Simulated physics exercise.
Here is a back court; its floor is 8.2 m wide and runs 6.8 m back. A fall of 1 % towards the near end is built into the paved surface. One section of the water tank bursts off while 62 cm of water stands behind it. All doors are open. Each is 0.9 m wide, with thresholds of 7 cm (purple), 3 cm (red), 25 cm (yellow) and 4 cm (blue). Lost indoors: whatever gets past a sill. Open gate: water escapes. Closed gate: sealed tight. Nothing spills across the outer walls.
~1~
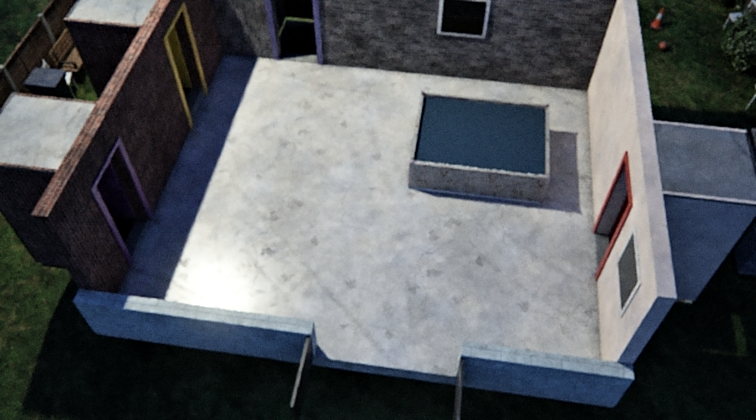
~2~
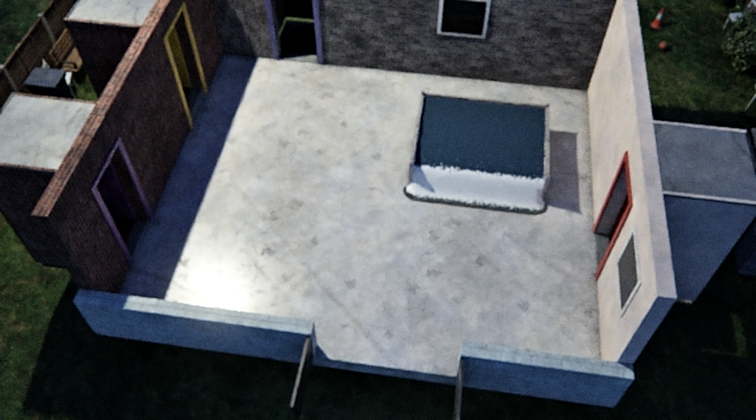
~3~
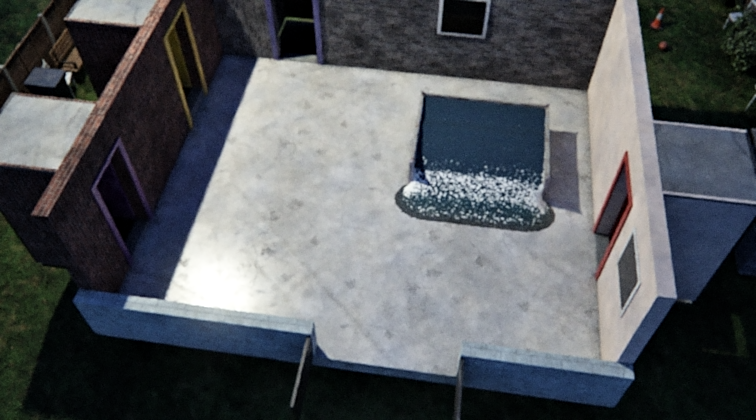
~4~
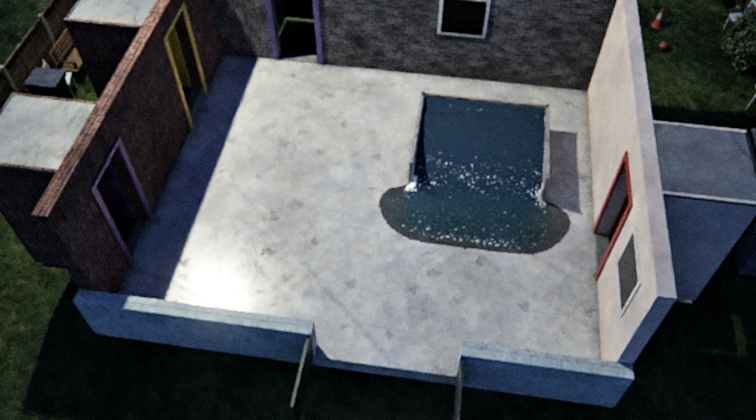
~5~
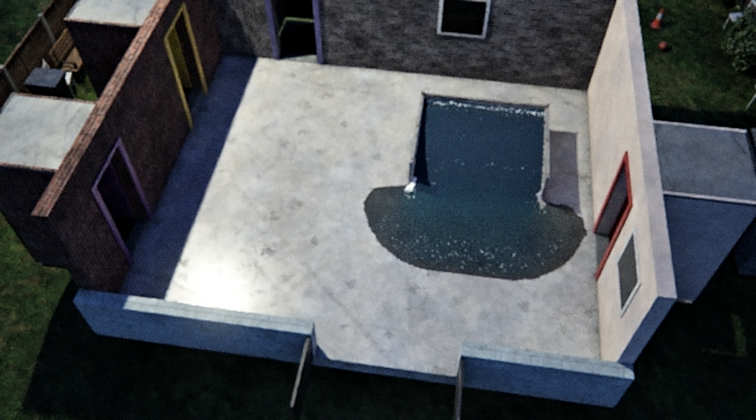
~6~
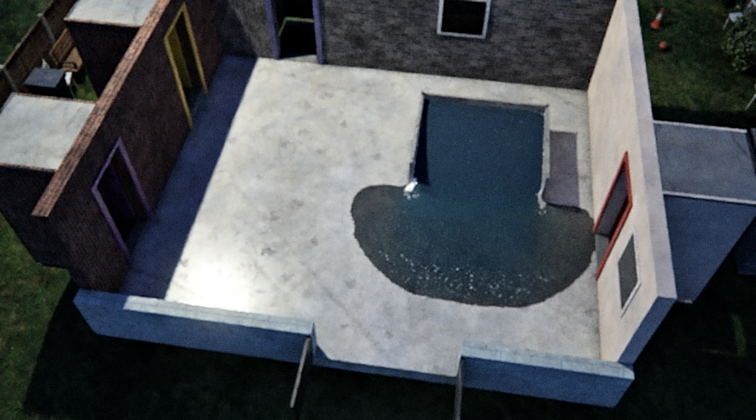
Dark water burst through the near side of a raised tank in a walled courtyard, foaming white at first, then spread across the pale floor in a widening rounded pool toward the near wall.
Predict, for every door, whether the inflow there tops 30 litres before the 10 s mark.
Prediction: At the purple door it falls short of 30 litres; at the red door it tops 30 litres; at the yellow door it falls short of 30 litres; at the blue door it falls short of 30 litres.
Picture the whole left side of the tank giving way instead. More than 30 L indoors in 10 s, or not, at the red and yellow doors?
Red stays inside, yellow stays inside, judged against that limit.
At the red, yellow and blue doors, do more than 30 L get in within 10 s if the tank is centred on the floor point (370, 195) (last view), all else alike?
Red gets no more than that, yellow gets no more than that, blue gets no more than that.
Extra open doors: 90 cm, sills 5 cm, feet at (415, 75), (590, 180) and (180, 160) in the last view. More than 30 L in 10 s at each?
Well, the first is on the low side, the second is on the low side, and the third is on the low side.
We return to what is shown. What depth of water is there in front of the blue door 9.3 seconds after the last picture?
Close to 0.0 cm of depth.
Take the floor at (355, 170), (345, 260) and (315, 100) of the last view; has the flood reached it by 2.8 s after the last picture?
First spot not yet wet, second submerged, third not yet wet.
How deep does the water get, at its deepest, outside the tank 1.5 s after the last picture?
About 44 cm.
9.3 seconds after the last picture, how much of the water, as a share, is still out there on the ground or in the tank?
50 %.
Then, 0.7 s after the last picture water covers 30 % of the floor and is deepest (34 cm) near (472, 365); purple door not reached, red door 6 cm at the sill, 2 L in, yellow door not reached, blue door not reached.
Then, 1.5 s after the last picture water covers 35 % of the floor and is deepest (44 cm) near (586, 380); purple door not reached, red door 5 cm at the sill, 16 L in, yellow door not reached, blue door not reached.
Then, 2.8 s after the last picture water covers 40 % of the floor and is deepest (24 cm) near (586, 380); purple door not reached, red door 7 cm at the sill, 26 L in, yellow door not reached, blue door not reached.
Then, 5.3 s after the last picture water covers 50 % of the floor and is deepest (12 cm) near (319, 343); purple door 5 cm at the sill, 0 L in, red door 9 cm at the sill, 83 L in, yellow door not reached, blue door not reached.
Then, 9.3 s after the last picture water covers 70 % of the floor and is deepest (10 cm) near (110, 314); purple door 7 cm at the sill, 2 L in, red door 4 cm at the sill, 117 L in, yellow door 2 cm at the sill, 0 L in, blue door not reached.
